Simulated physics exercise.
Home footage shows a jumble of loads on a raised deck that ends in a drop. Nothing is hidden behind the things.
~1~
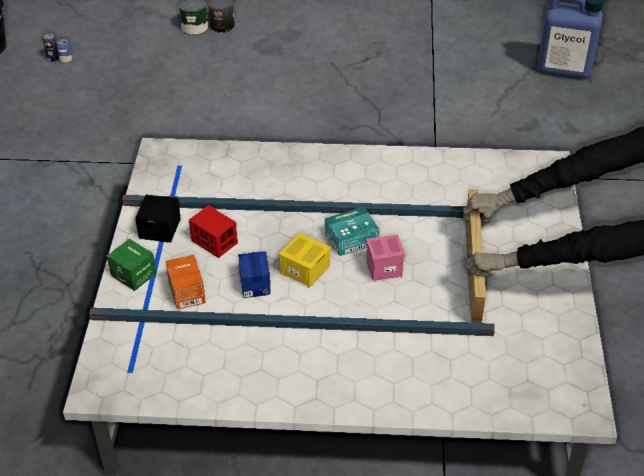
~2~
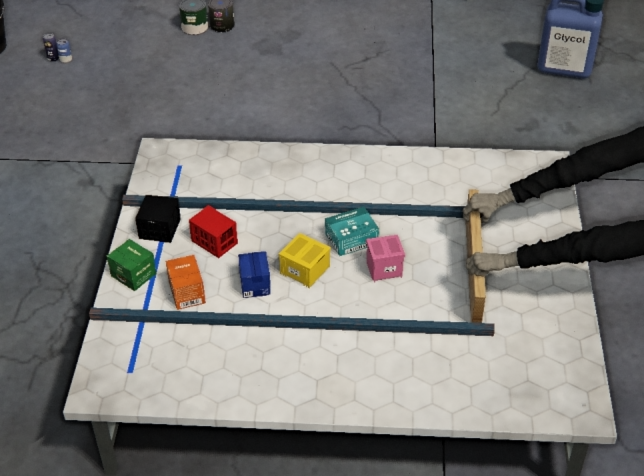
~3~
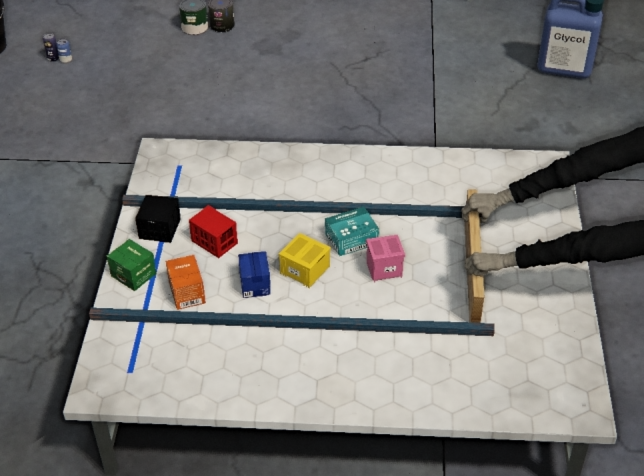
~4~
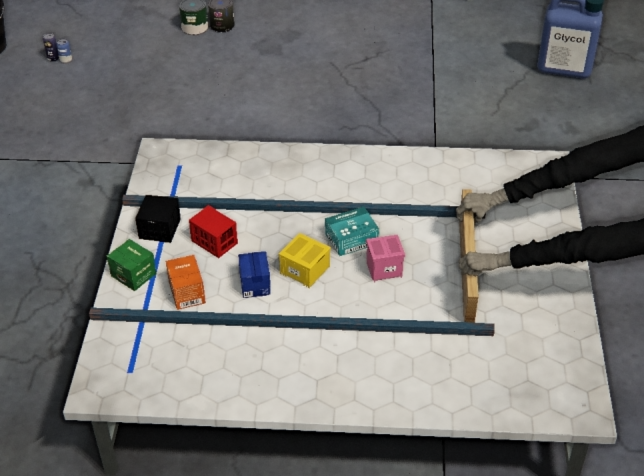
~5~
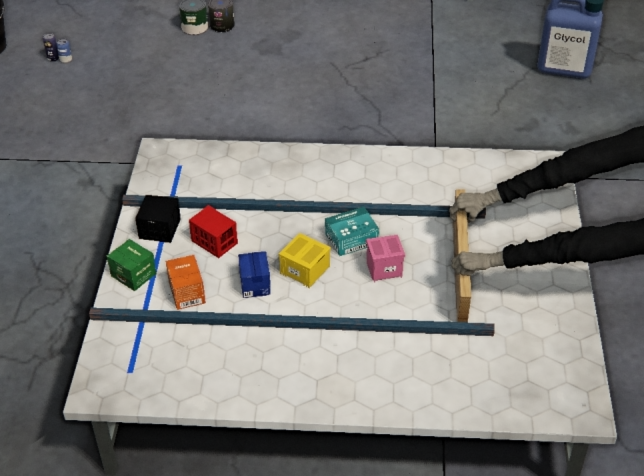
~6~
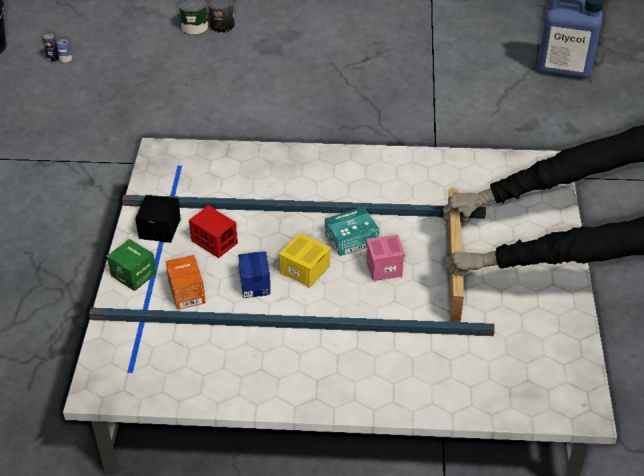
In this clip, two gloved hands hold a wooden plank across two rails on a white tiled table, at first nearly still, then slide it slightly left, while the colourful crates and boxes between the rails stay in place.
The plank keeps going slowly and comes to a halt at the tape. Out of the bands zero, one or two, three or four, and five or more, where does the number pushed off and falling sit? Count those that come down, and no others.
The tally of those that come down is above two and below five.
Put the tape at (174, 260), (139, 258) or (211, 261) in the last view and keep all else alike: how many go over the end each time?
2, 5, 0.
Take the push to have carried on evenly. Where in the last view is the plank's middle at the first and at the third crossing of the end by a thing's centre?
The first one at (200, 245), the next at (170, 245).
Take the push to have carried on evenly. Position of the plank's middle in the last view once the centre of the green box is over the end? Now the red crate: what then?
At (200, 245) for the green box; at (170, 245) for the red crate.
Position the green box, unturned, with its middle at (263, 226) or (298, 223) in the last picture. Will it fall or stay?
In turn it slips off; slips off.
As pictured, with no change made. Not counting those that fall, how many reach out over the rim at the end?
1 overhanging.
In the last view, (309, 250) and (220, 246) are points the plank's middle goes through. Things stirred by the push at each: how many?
First 4, then 8.
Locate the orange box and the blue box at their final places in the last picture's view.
Orange box: About (101, 284); blue box: About (128, 272).
Soon after, none off yet; green box at rest near (132, 265); black crate at rest near (158, 219); orange box at rest near (186, 282).
In the end, the number that fall off is three or four; gone, yellow tote, red crate, black crate and green box.
